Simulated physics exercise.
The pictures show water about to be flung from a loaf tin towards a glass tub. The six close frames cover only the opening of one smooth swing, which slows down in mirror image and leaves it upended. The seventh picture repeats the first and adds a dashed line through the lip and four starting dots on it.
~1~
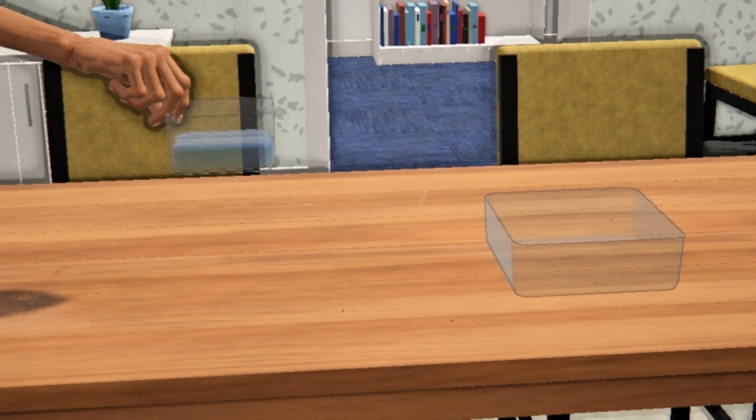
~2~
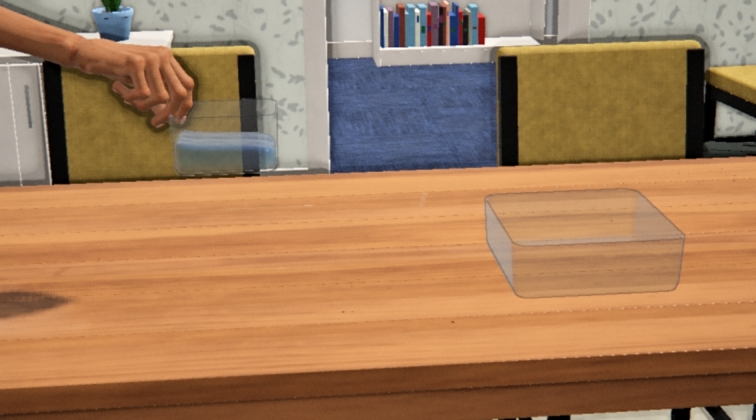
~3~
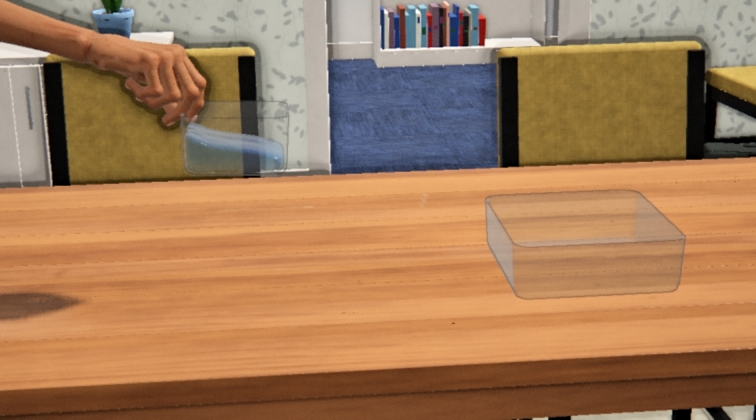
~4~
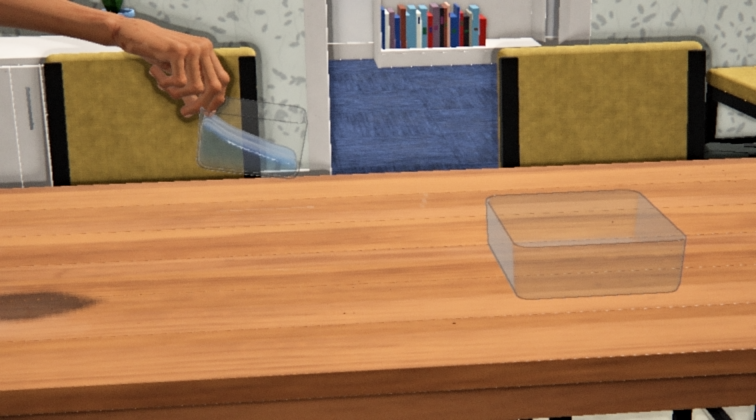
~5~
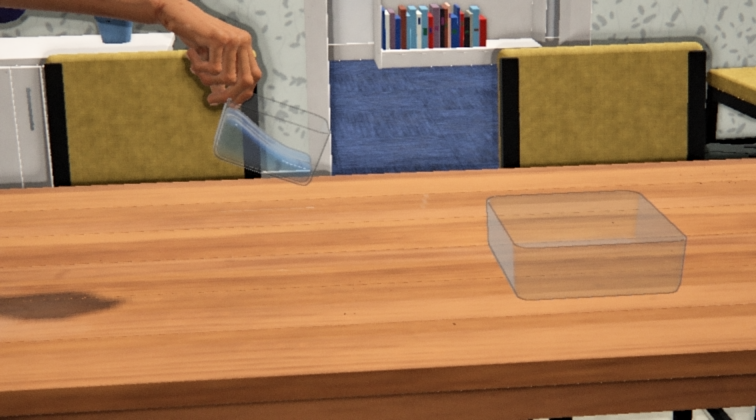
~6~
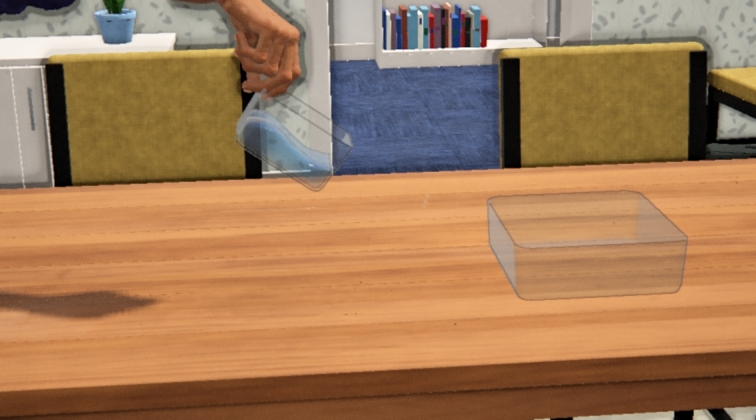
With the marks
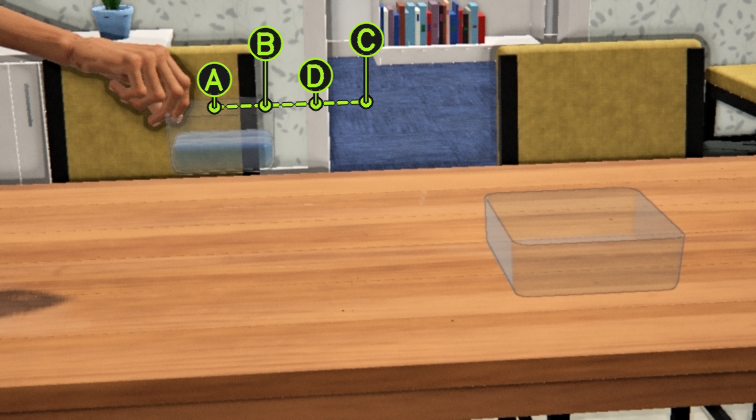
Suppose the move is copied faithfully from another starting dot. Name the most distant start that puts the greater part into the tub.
I would pick place D.
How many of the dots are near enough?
Two of them.
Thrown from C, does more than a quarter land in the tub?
Yes, clearly.
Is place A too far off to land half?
Yes.
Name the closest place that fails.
The answer is B.
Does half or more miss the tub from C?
No, not at all.
On the marked copy, A at (214, 107); B at (265, 105); C at (366, 101); D at (315, 103).
If A is chosen, about 0 % lands in the tub, 97 % falls short and 3 % goes beside or beyond.
If B is chosen, about 20 % lands in the tub, 75 % falls short and 5 % goes beside or beyond.
If C is chosen, about 77 % lands in the tub, 6 % falls short and 18 % goes beside or beyond.
If D is chosen, about 64 % lands in the tub, 14 % falls short and 22 % goes beside or beyond.
